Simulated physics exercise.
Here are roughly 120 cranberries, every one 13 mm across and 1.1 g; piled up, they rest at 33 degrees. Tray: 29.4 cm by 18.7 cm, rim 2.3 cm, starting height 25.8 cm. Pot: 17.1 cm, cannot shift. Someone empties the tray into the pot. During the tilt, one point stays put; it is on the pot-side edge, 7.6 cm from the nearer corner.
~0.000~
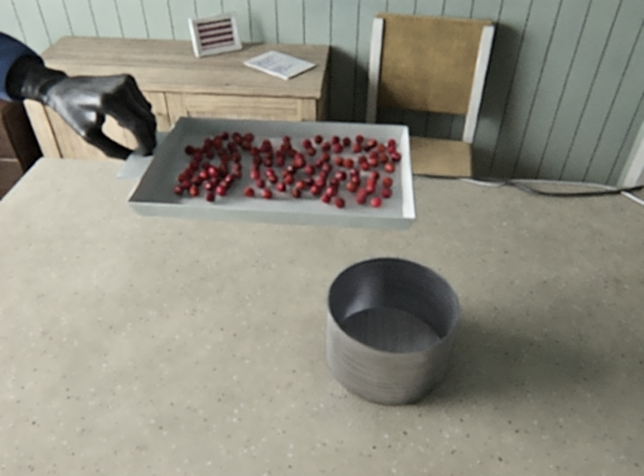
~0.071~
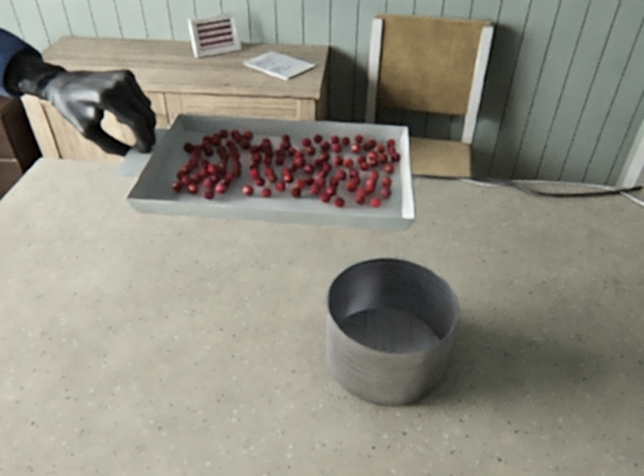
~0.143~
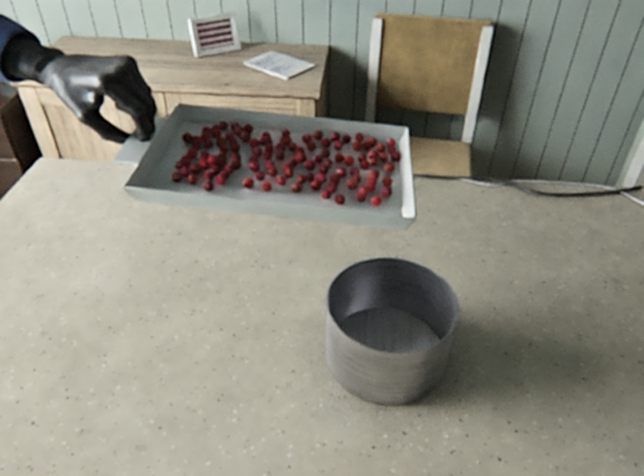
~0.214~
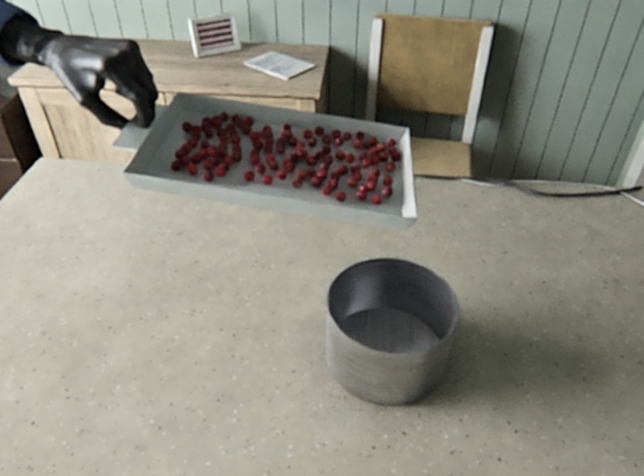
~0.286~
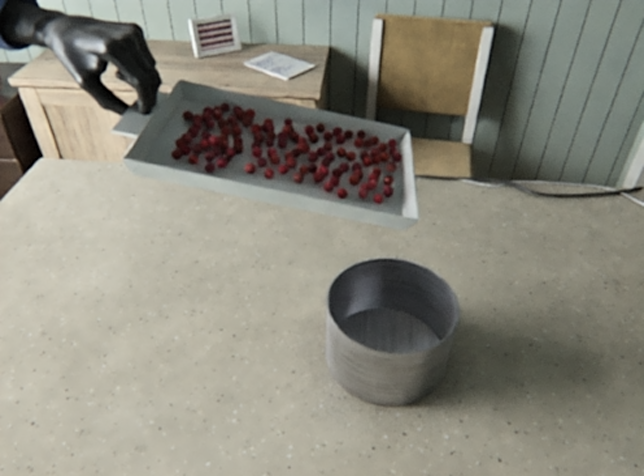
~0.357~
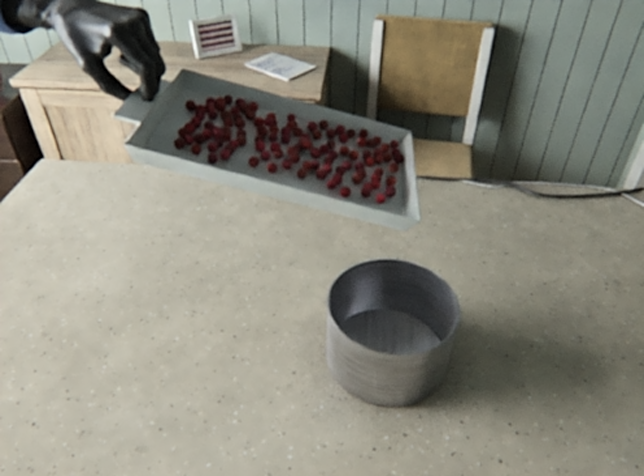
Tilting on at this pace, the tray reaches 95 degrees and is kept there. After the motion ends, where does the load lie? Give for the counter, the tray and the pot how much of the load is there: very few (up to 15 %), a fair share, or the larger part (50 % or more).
Counter: The larger part, left on the tray: Very few, pot: A fair share.
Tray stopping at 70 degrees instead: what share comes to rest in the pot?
Share in the pot: Around 10 %.
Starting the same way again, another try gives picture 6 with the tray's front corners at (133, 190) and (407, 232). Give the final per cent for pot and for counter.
The pot gets 65 and the counter 35.
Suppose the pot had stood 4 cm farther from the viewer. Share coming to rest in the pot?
Estimated share: Around 50 in a hundred.
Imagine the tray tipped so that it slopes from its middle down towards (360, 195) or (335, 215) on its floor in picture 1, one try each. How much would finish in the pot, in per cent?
I'd put it at about 65 per cent for the first tilt and about 90 per cent for the second.
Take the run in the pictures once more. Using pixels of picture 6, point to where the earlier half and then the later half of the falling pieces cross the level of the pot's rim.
Near (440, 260) at first, near (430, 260) afterwards.
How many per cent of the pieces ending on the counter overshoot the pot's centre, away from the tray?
Share: Around 90 %.
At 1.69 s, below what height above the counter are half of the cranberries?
Median height: Approx. 30 cm.
Then, at 1.16 s, tilt 52 degrees; the tray holds 100 %, the pot 0 %.
After 1.69 s, tilt 77 degrees; the tray holds 100 %, the pot 0 %.
After 2.29 s, tilt 95 degrees; the tray holds 0 %, the pot 30 %.
At rest (3.0 s), counter 70 %, tray 0 %, pot 30 %.
